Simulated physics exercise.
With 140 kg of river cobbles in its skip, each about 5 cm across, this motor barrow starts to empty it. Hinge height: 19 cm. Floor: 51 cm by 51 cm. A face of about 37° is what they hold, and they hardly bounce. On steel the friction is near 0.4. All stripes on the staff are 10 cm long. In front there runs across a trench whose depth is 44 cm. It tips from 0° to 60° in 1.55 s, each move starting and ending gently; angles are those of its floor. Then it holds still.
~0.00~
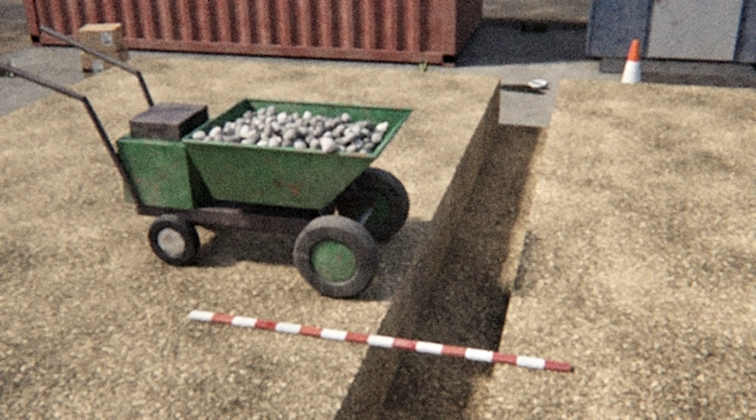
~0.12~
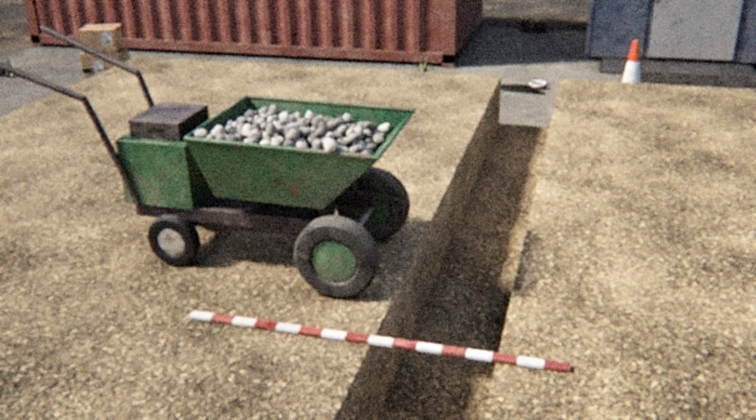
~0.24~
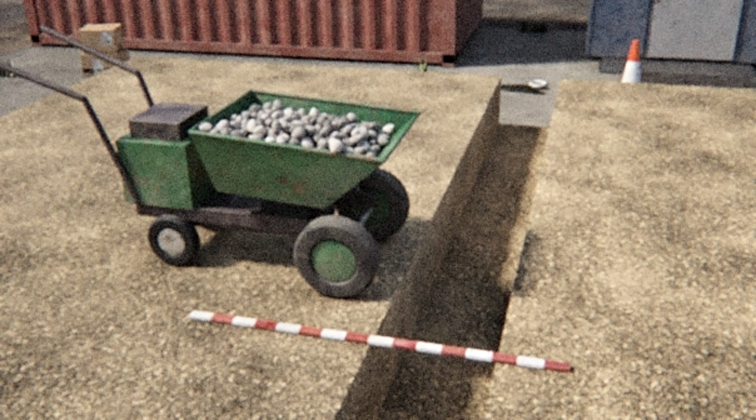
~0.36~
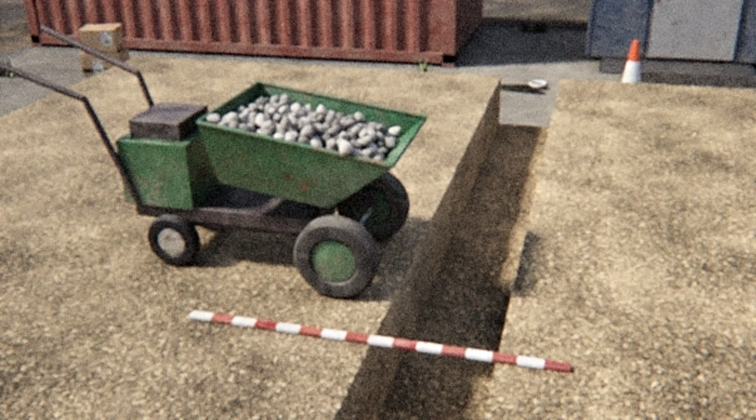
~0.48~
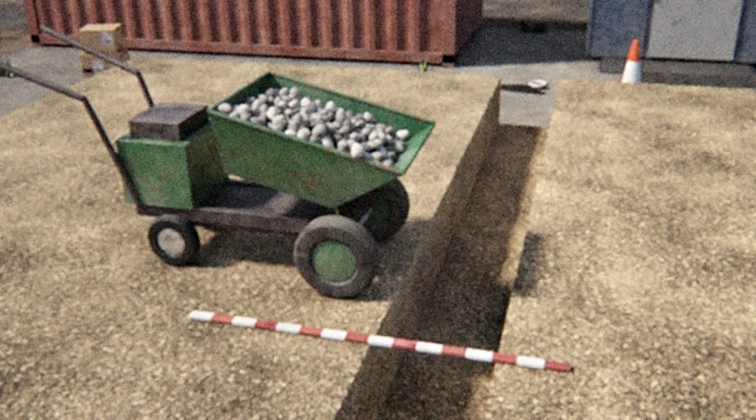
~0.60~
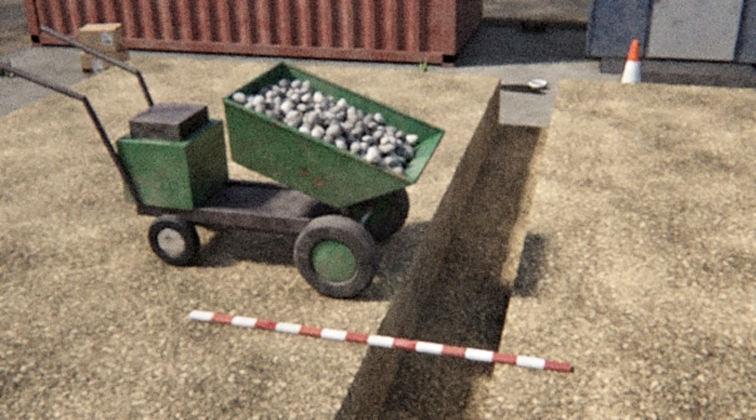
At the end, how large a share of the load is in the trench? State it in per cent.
A share of about 71 per cent.
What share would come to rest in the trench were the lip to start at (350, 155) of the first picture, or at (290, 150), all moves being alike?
Result: Close to 95 then close to 100 per cent.
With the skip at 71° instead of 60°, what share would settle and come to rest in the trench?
Near 65 per cent then.
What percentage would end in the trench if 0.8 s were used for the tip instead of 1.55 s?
Then some 60 per cent would.
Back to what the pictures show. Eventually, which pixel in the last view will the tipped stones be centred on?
Near (491, 343).
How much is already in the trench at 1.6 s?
About 20 per cent by then.
After 1.2 s the floor is at 51°; 100 % in the skip; the foremost stones are at (458, 232).
After 1.6 s the floor is at 60°; 68 % in the skip, 21 % in the trench, 11 % past the trench; the foremost stones are at (564, 295).
After 2.0 s the floor is at 60°; 41 % in the skip, 32 % in the trench, 27 % past the trench; the foremost stones are at (646, 298).
After 4.0 s the floor is at 60°; 2 % in the skip, 71 % in the trench, 27 % past the trench; the foremost stones are at (705, 274).
